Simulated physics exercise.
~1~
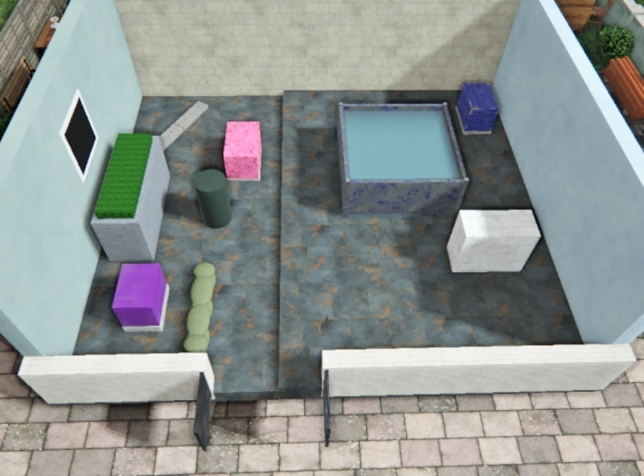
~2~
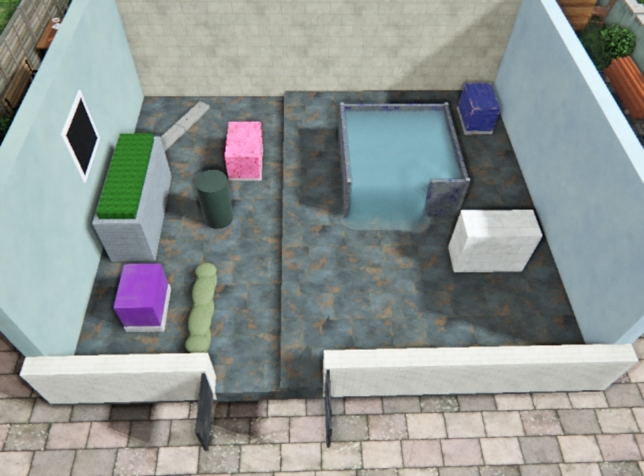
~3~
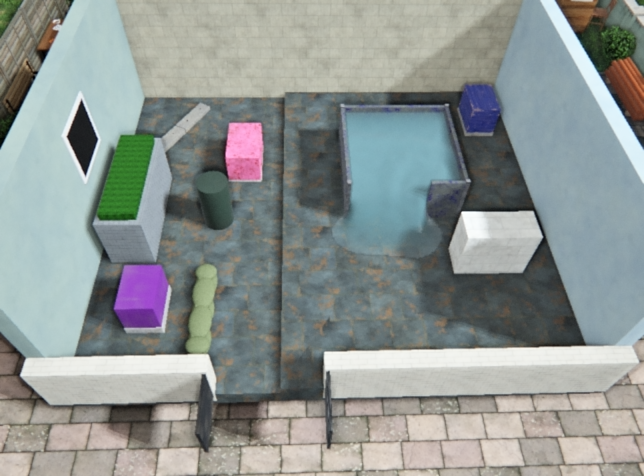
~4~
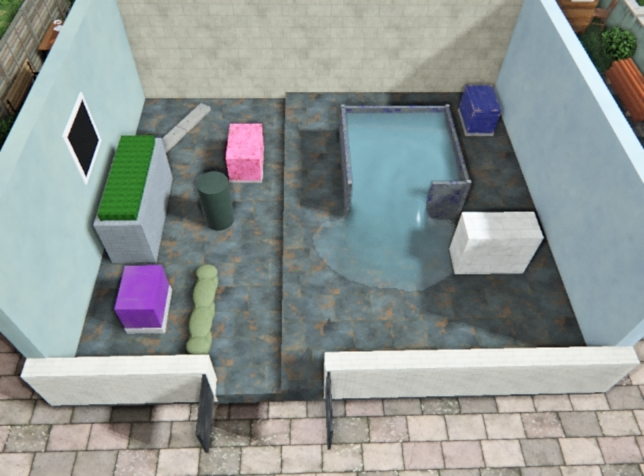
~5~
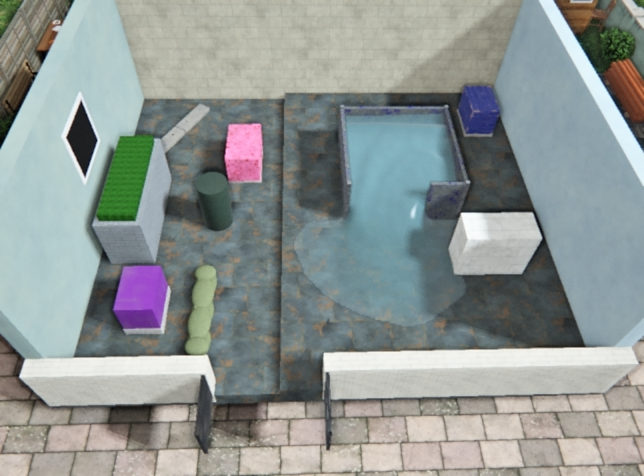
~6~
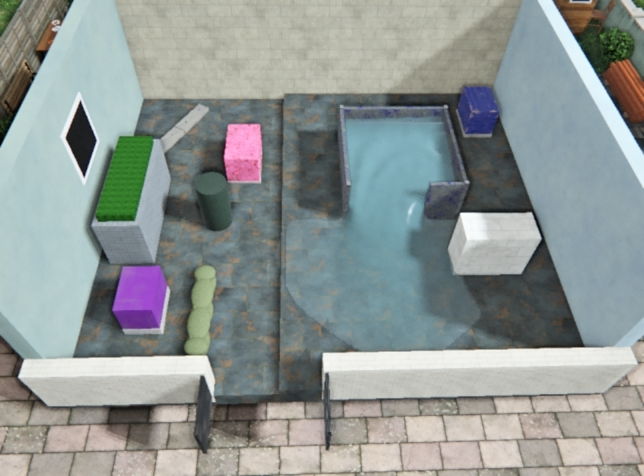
A walled yard paved in mottled dark slabs on two levels, with pale blue side walls, is seen from a fixed high viewpoint. A water-filled tank stands right of centre between blue and white blocks, with a grass-topped planter, pink and purple blocks and a green cylinder at left. The tank's front side opens, and water pours out, spreading forward across the paving in a widening rounded sheet.
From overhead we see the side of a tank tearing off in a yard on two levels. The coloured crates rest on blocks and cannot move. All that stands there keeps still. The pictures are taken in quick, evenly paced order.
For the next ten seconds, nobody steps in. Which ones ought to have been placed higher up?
Outcome: The blue crate is flooded, the purple crate is not flooded, the pink crate is flooded.
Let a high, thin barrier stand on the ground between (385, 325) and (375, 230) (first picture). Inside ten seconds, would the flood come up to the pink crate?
As for the pink crate, it gets flooded.
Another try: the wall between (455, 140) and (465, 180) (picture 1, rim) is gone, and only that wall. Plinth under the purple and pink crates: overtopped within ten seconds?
In that case the purple crate is never flooded and the pink crate is flooded.
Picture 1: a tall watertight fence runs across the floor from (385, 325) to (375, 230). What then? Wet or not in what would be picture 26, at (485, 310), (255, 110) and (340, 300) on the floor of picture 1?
As listed: Covered, free of water, flooded.
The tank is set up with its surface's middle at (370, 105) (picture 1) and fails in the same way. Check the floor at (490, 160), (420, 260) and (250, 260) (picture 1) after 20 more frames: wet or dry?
As listed: Free of water, covered, covered.
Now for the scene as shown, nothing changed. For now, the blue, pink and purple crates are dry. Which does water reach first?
Answer: The purple crate.
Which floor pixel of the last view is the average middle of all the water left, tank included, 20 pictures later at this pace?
That puts it at around (390, 269).
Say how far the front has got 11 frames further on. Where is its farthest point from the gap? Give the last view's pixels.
I'd say around (133, 380).
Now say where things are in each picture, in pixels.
In the first frame, still water in the tank at (399, 144).
In the second frame, the front is at (427, 224), out from the gap at (387, 202).
In the third frame, the front is at (429, 251), out from the gap at (387, 205).
In the fourth frame, the front is at (424, 286), out from the gap at (387, 208).
In the fifth frame, the front is at (413, 320), out from the gap at (386, 208).
In the sixth frame, the front is at a hidden place, out from the gap at (386, 209).
A moment on, water covers 25 % of the floor; the blue crate not reached, the purple crate not reached, the pink crate not reached.
Next, water covers 30 % of the floor; the blue crate not reached, the purple crate not reached, the pink crate not reached.
Then, water covers 40 % of the floor; the blue crate not reached, the purple crate water round its plinth, the pink crate not reached.
Later, water covers 70 % of the floor; the blue crate water round its plinth, the purple crate water round its plinth, the pink crate water round its plinth.
In the end, water covers 90 % of the floor; the blue crate was topped, the purple crate stayed above the water, the pink crate was topped.
